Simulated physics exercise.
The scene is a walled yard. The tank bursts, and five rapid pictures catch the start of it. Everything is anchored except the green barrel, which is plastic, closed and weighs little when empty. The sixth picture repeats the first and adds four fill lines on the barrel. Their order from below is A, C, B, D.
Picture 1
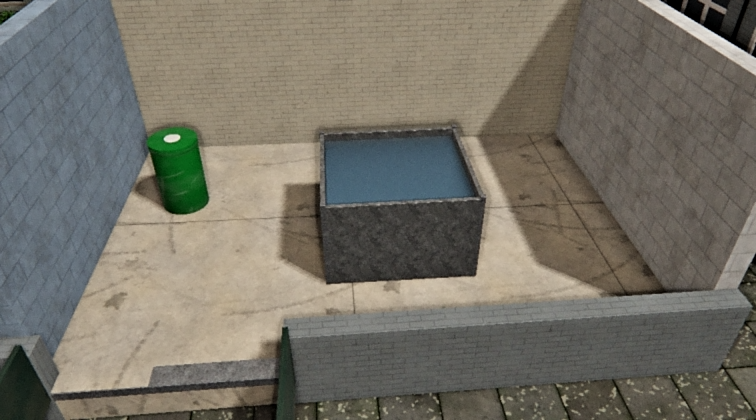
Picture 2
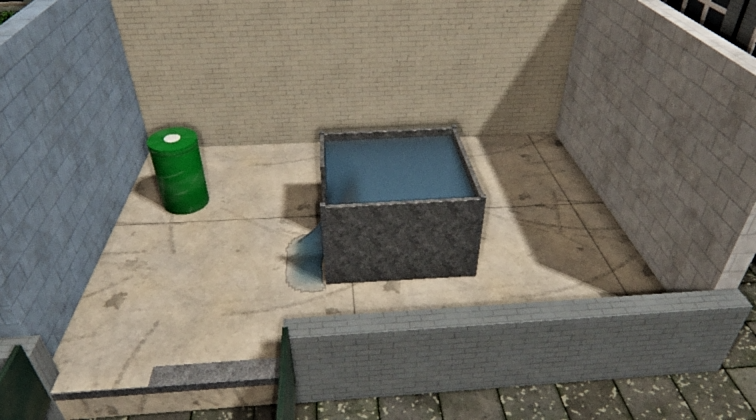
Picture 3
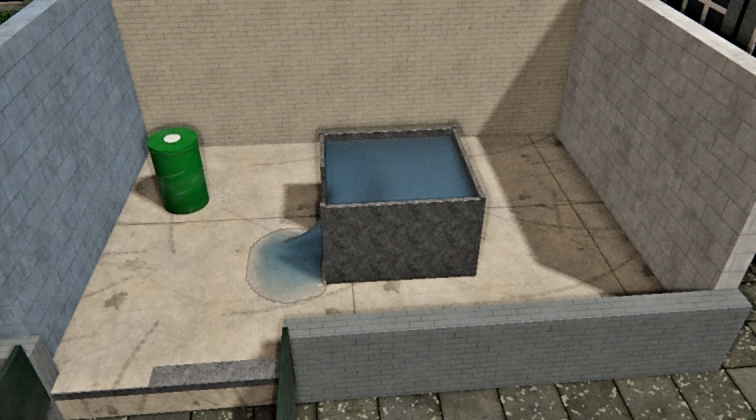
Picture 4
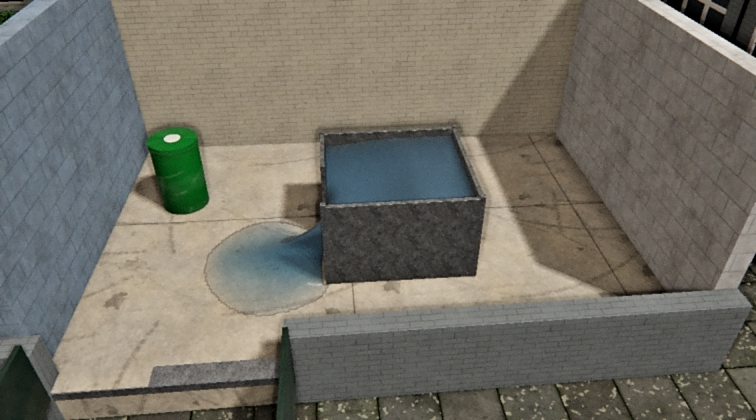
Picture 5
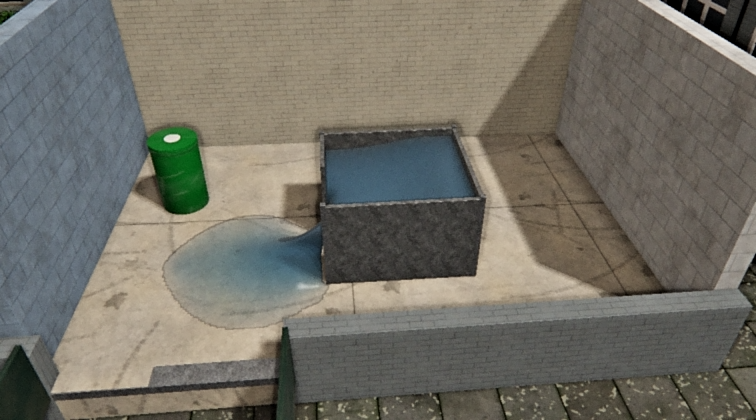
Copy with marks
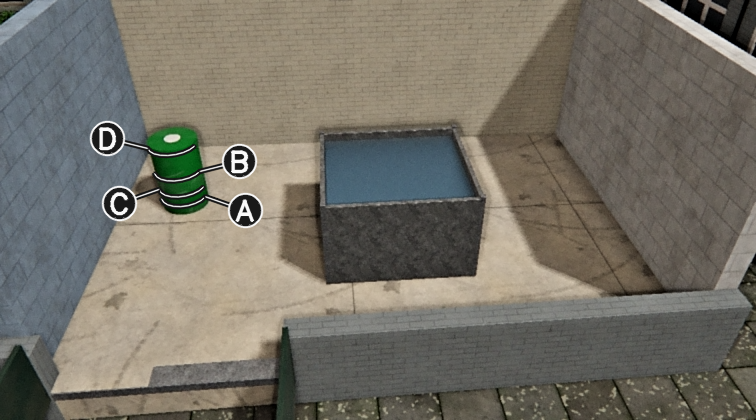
Water pouring from the left side of a full stone tank and spreading across a walled yard floor towards a green barrel.
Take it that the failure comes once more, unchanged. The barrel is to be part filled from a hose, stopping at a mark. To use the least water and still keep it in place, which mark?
The answer is level C.
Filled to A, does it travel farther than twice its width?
No, it does not.
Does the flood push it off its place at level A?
Yes.
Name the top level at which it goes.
A.
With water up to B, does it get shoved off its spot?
No, not at all.
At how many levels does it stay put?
Three of the four.
In white, A at (180, 206); B at (174, 180); C at (178, 196); D at (167, 155); from the bottom up A, C, B, D.
For level A, it is pushed about its own width away.
For level B, it does not move.
For level C, it does not move.
For level D, it does not move.
